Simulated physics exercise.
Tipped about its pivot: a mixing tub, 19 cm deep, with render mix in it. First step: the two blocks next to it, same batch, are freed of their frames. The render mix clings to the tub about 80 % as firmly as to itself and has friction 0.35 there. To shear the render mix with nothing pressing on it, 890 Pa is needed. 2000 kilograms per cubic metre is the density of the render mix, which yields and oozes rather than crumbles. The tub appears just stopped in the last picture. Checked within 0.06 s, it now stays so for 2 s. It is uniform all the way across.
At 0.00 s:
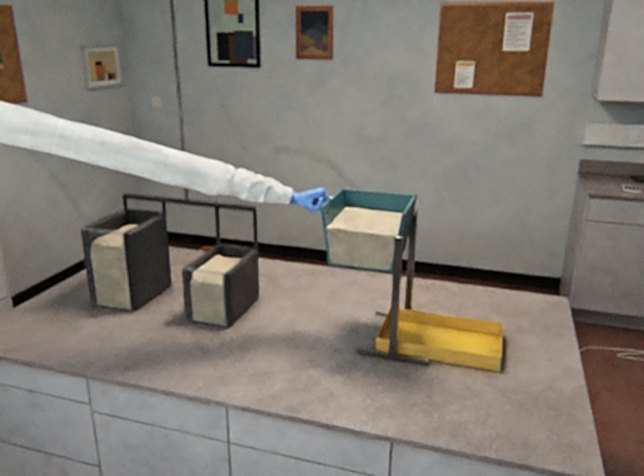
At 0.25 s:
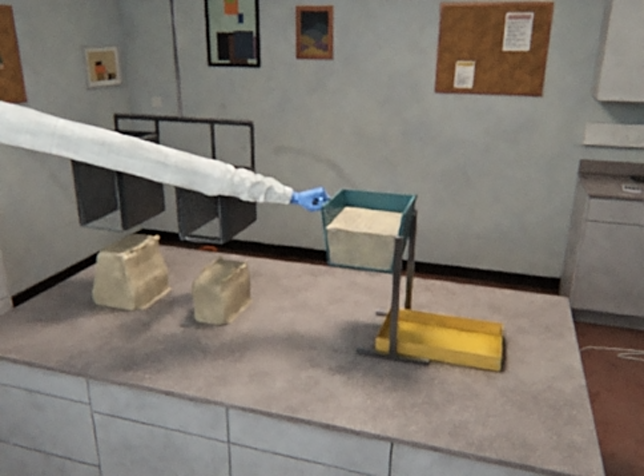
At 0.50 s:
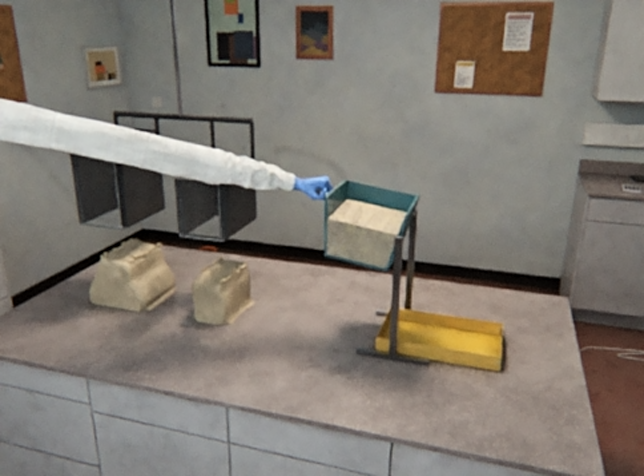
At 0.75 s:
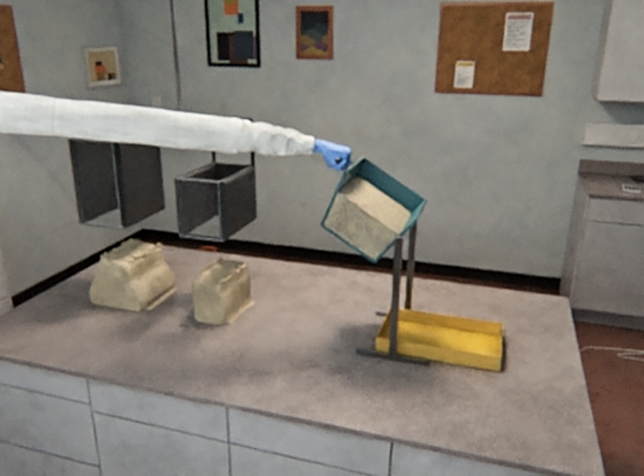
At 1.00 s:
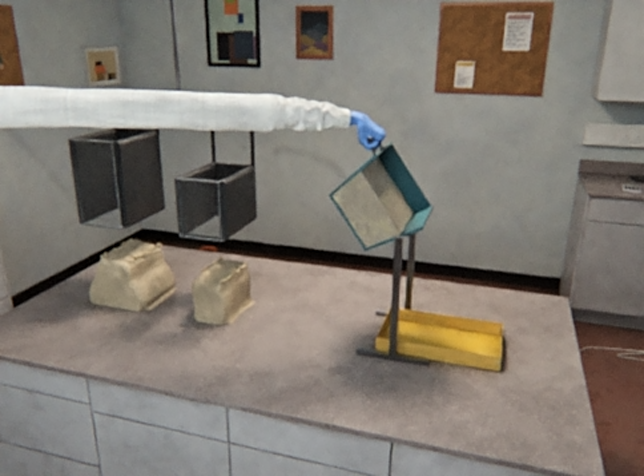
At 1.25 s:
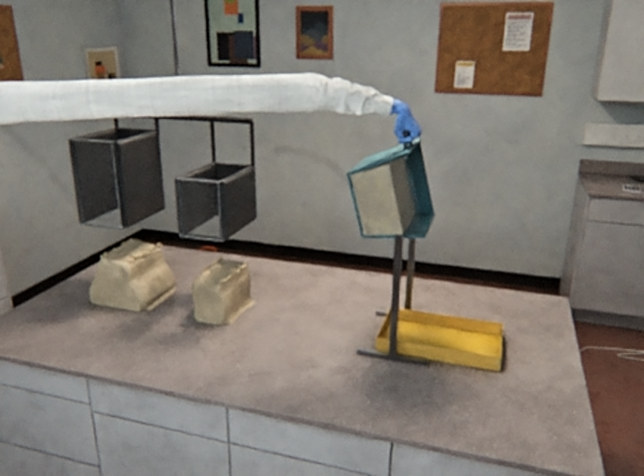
The clip opens with a gloved hand on a teal tub of pale mix above a yellow tray, as two dark molds lift off matching blocks at left. The larger block slumps while the smaller barely changes, then the hand swings the tub's rim up and rightward, tilting it steeply with the mix still inside.
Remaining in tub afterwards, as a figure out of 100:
Near 100 %.
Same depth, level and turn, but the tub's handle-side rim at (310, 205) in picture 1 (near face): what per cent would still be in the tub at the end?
I'd put it at close to 100 per cent.
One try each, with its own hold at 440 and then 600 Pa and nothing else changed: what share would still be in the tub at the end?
It'd be some 80 percent the first time and some 100 percent the second.
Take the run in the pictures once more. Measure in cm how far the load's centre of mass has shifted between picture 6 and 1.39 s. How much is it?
Something like 0 cm, give or take.
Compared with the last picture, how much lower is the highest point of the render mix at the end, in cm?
Roughly 0 cm.
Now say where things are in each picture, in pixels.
The first picture shows handle-side rim at (324, 208), tilt 0 degrees; crest of the render mix at (340, 228); block heights 27 cm, 17 cm (left to right).
The second picture shows handle-side rim at (324, 208), tilt 0 degrees; crest of the render mix at (340, 228); block heights 23 cm, 17 cm (left to right).
The third picture shows handle-side rim at (327, 198), tilt 8 degrees; crest of the render mix at (332, 219); block heights 20 cm, 17 cm (left to right).
The fourth picture shows handle-side rim at (347, 173), tilt 31 degrees; crest of the render mix at (341, 194); block heights 20 cm, 17 cm (left to right).
The fifth picture shows handle-side rim at (377, 158), tilt 54 degrees; crest of the render mix at (360, 174); block heights 20 cm, 17 cm (left to right).
The sixth picture shows handle-side rim at (408, 155), tilt 75 degrees; crest of the render mix at (385, 165); block heights 20 cm, 17 cm (left to right).
After 1.39 s, the tub is at 75 degrees and holds 100 %.
After 1.56 s, the tub is at 75 degrees and holds 100 %.
After 1.73 s, the tub is at 75 degrees and holds 100 %.
After 1.90 s, the tub is at 75 degrees and holds 100 %.
After 3.25 s, the tub is at 75 degrees and holds 100 %.
